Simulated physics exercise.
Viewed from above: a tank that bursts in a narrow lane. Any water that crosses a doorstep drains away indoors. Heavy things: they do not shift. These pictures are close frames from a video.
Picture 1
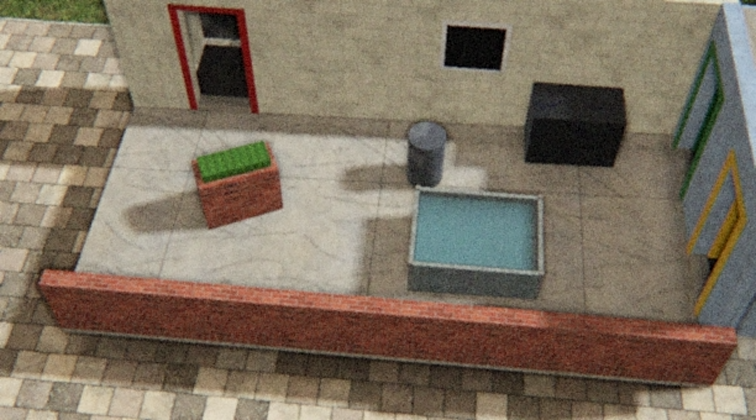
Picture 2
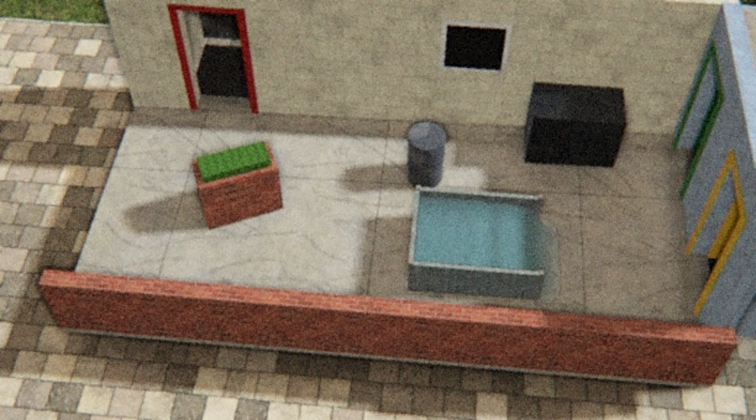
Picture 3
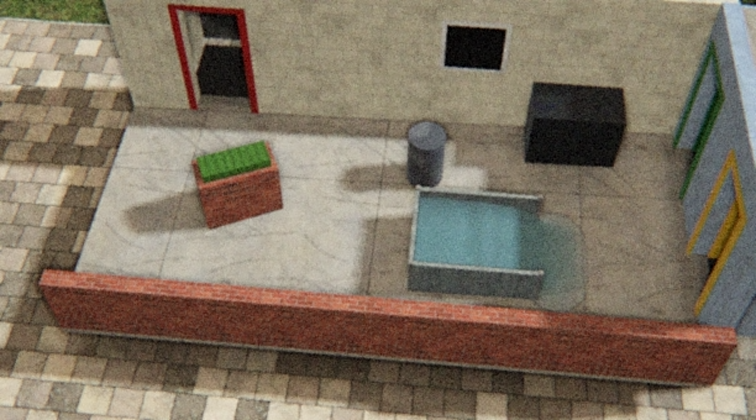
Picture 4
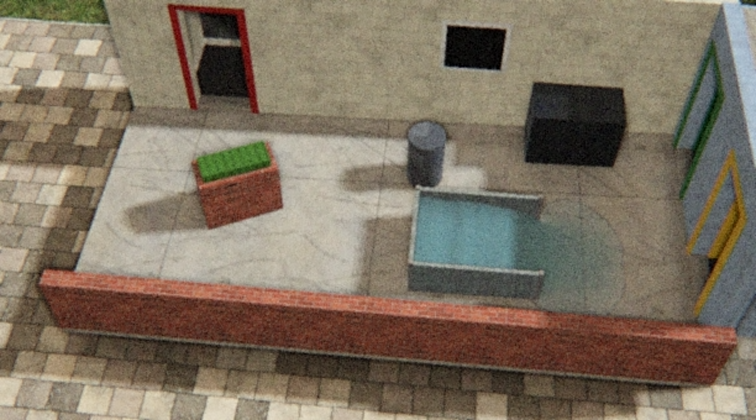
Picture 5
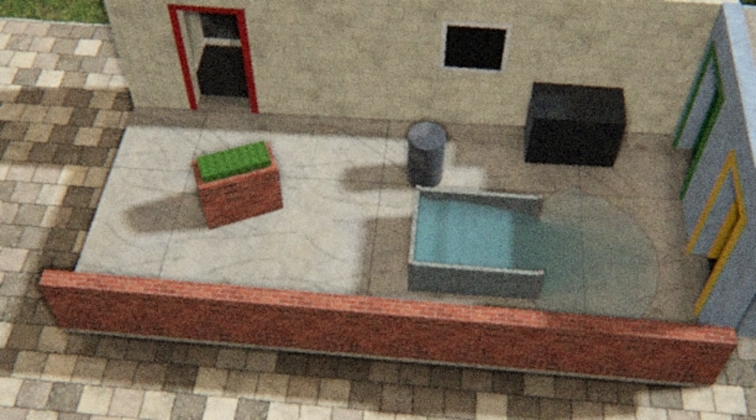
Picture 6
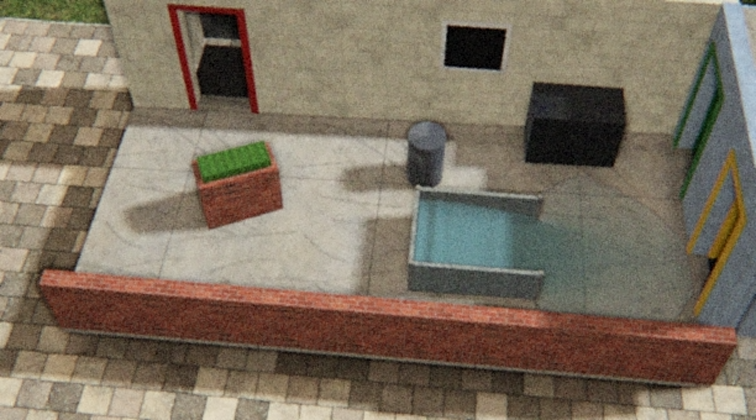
At first, a rectangular tank of blue-green water stands whole and still in a walled yard, near a gray barrel and a black box. Its right side opens and water pours out onto the paving, then spreads rightward in a widening, thinning sheet toward the blue wall with the yellow-framed door.
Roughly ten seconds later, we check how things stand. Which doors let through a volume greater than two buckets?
Checking each one: The green door lets through more; the red door lets through less or just two; the yellow door lets through more.
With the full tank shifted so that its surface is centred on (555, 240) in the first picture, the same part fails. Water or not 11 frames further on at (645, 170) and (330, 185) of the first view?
I'd say swamped for the first and still dry for the second.
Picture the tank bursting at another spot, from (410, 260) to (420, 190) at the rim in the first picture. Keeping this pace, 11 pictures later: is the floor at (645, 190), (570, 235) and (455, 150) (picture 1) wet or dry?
Going through them one by one, I'd say high and dry, then high and dry, then high and dry.
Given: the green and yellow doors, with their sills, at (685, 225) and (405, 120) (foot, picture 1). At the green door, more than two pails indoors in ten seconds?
Well, the green door crosses the line.
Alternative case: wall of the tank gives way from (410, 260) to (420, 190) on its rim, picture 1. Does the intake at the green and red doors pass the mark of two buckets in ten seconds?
The green stays below the mark and the red stays below the mark.
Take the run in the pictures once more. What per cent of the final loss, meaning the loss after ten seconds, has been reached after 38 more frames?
It would be around 85 %.
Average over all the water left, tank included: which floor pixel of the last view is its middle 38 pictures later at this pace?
I'd place it roughly at (541, 239).
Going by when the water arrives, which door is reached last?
Result: The door marked red.
A moment on, water covers 20 % of the floor; the green door wet at the sill, nothing in, the red door not reached, the yellow door over two buckets in.
Next, water covers 25 % of the floor; the green door under two buckets in, the red door not reached, the yellow door far over two buckets in.
Then, water covers 25 % of the floor; the green door under two buckets in, the red door not reached, the yellow door far over two buckets in.
Later, water covers 45 % of the floor; the green door over two buckets in, the red door not reached, the yellow door far over two buckets in.
In the end, water covers 70 % of the floor; the green door over two buckets in, the red door wet at the sill, nothing in, the yellow door far over two buckets in.
